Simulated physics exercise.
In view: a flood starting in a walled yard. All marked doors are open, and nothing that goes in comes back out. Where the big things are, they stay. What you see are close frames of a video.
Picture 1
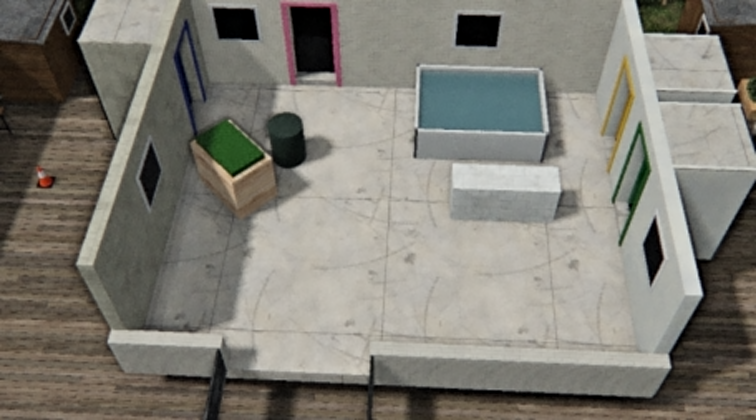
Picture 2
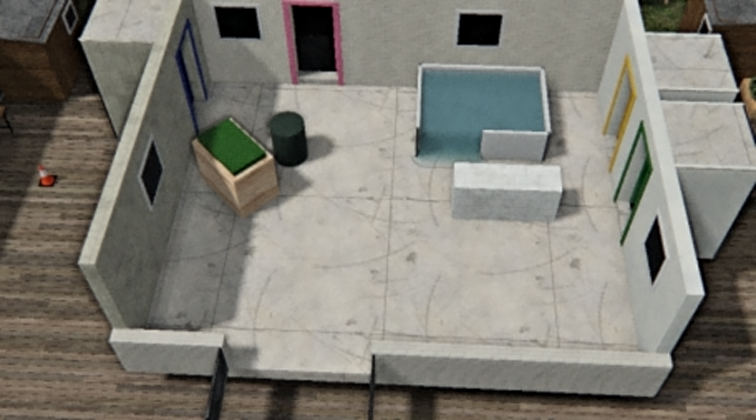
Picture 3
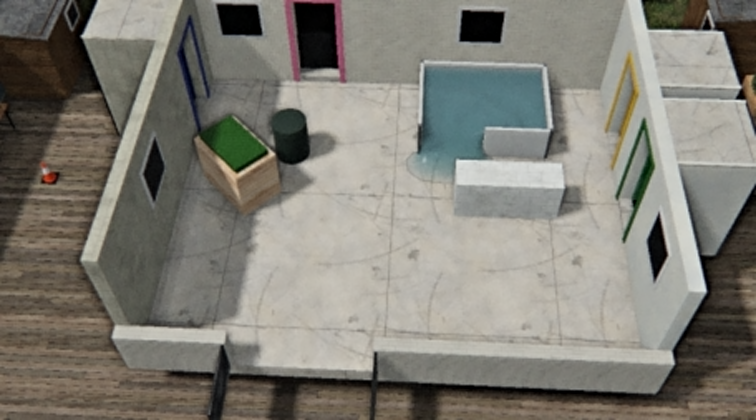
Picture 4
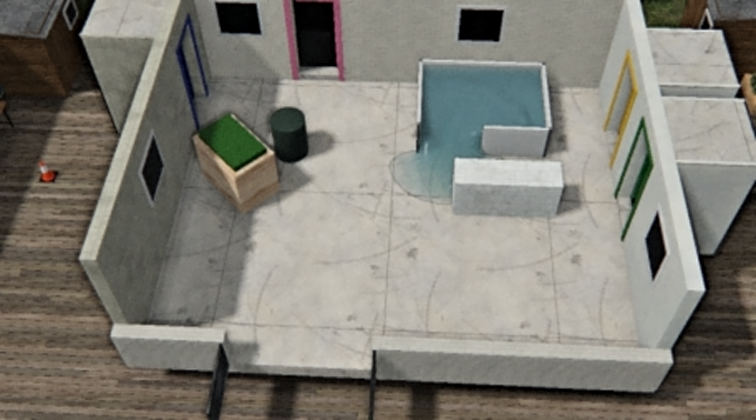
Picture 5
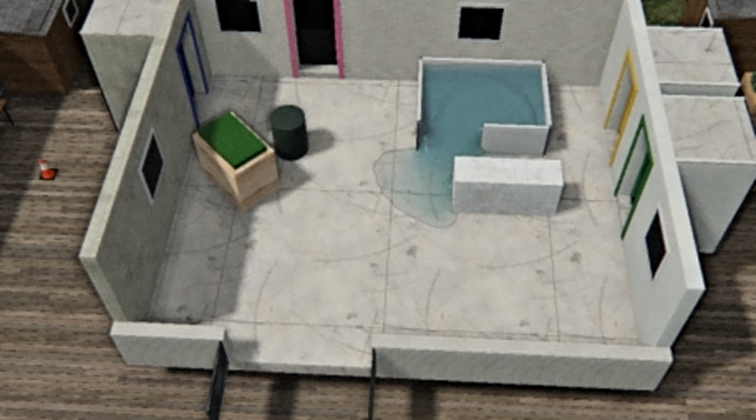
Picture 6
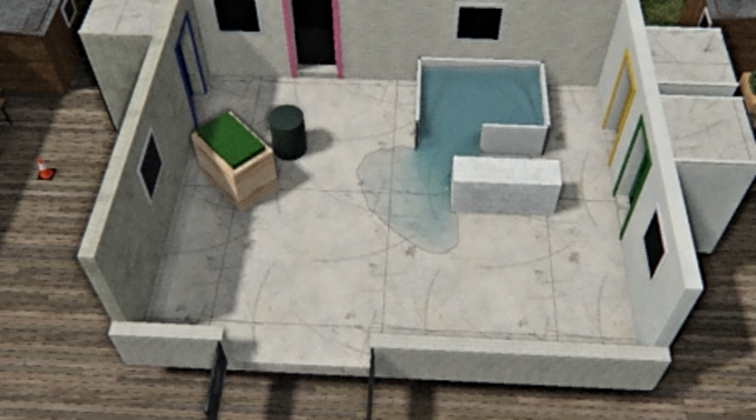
A pale walled yard with a cracked stone floor, set among brown wooden planking, is seen from high above through a nearly still camera. A white-sided tank of blue-green water stands at the back right behind a low white block, with a dark green barrel and a grass-topped wooden box to the left, near a pink-framed doorway. The tank's front opens at its left part, and water pours out and spreads in a thin, widening sheet across the floor, leftward and toward the viewer past the block.
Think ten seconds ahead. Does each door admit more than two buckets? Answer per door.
The pink door: It does not; the yellow door: It does; the green door: It does not; the blue door: It does not.
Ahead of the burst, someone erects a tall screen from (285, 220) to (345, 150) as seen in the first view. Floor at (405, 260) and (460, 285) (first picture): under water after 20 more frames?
As listed: Covered, awash.
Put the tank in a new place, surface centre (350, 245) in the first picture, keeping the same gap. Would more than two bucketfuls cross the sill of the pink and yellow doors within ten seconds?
The pink door falls short, while the yellow door falls short.
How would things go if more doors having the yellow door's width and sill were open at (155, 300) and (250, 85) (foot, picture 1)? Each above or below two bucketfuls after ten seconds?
Order as asked: Gets beyond it, remains below.
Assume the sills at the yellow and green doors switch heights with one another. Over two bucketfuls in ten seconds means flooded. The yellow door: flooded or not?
Well, the way I see it, the yellow door lets through more.
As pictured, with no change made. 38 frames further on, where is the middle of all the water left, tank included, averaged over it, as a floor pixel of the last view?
I'd say near (422, 202).
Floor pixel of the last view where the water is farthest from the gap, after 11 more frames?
I'd say near (254, 349).
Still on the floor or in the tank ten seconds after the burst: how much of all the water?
My reading is around 68 percent.
A moment on, water covers 25 % of the floor; the pink door not reached, the yellow door not reached, the green door not reached, the blue door not reached.
Next, water covers 45 % of the floor; the pink door not reached, the yellow door under two buckets in, the green door wet at the sill, nothing in, the blue door not reached.
Then, water covers 60 % of the floor; the pink door not reached, the yellow door far over two buckets in, the green door wet at the sill, nothing in, the blue door not reached.
Later, water covers 70 % of the floor; the pink door not reached, the yellow door far over two buckets in, the green door wet at the sill, nothing in, the blue door not reached.
In the end, water covers 85 % of the floor; the pink door not reached, the yellow door far over two buckets in, the green door wet at the sill, nothing in, the blue door wet at the sill, nothing in.
